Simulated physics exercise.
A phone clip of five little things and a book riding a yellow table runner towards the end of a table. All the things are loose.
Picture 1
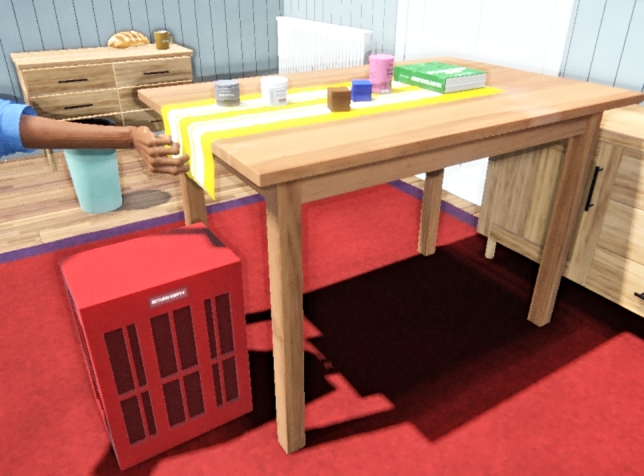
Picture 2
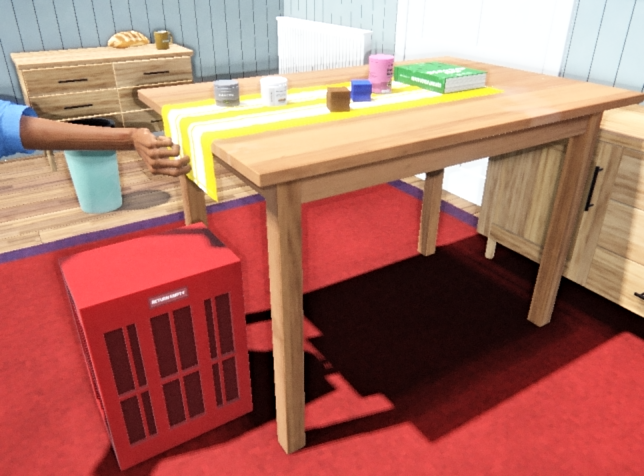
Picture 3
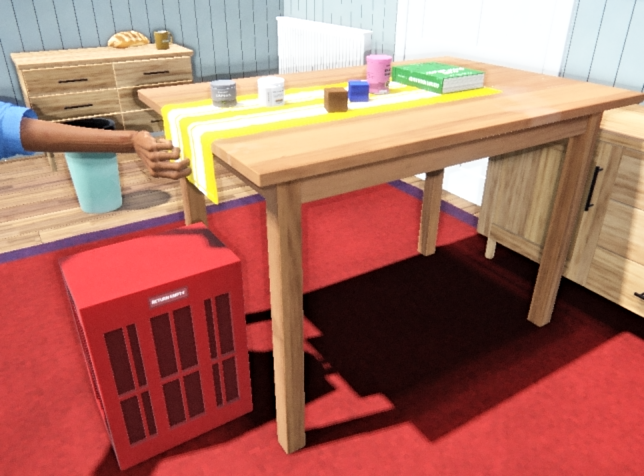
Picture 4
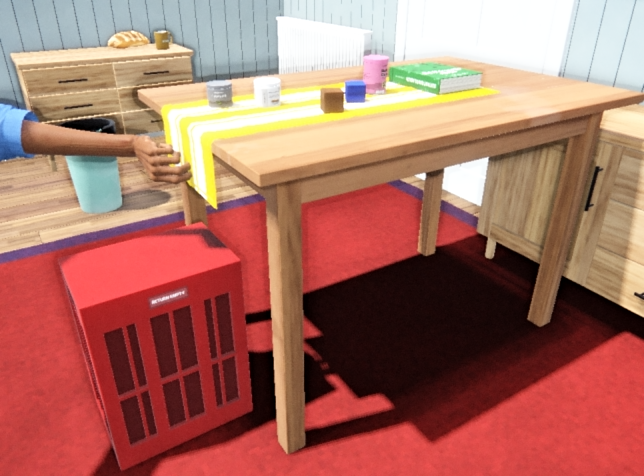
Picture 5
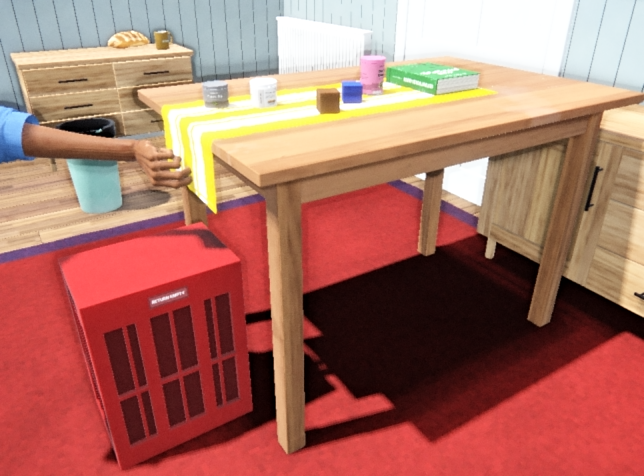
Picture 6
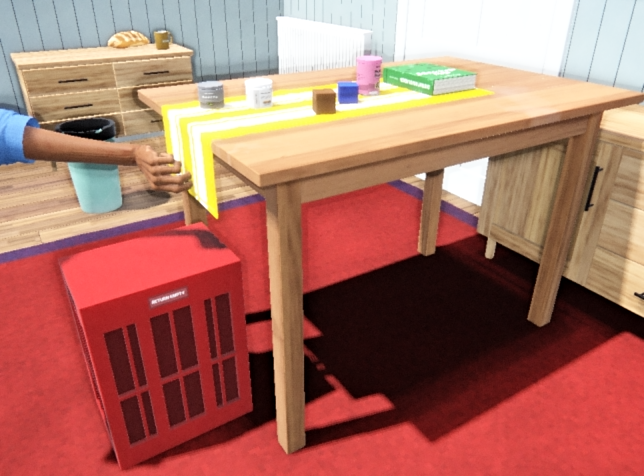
Yellow-striped table runner sliding slightly left as a hand pulls its hanging end, carrying small pots, cubes and a green book along.
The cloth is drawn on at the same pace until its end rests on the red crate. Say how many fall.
The answer is one.
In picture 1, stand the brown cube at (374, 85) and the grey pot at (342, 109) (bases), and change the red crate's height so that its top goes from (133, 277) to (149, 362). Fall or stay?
The brown cube keeps its place on top; the grey pot falls.
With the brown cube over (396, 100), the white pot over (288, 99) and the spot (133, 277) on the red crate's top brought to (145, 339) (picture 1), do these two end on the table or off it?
The brown cube keeps its place on top; the white pot goes over.
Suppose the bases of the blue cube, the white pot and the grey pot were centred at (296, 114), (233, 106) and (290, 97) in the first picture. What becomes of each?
The blue cube holds on; the white pot goes over; the grey pot holds on.
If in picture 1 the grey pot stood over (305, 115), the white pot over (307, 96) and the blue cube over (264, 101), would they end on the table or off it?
The grey pot survives, the white pot holds on, the blue cube survives.
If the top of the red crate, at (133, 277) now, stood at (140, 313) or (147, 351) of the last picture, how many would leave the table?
The count: 2 and 3.
Soon after, hem near (195, 222); all still up.
Then, hem on the crate; grey pot gone.
At rest, hem on the crate; grey pot gone. Over the edge go one.
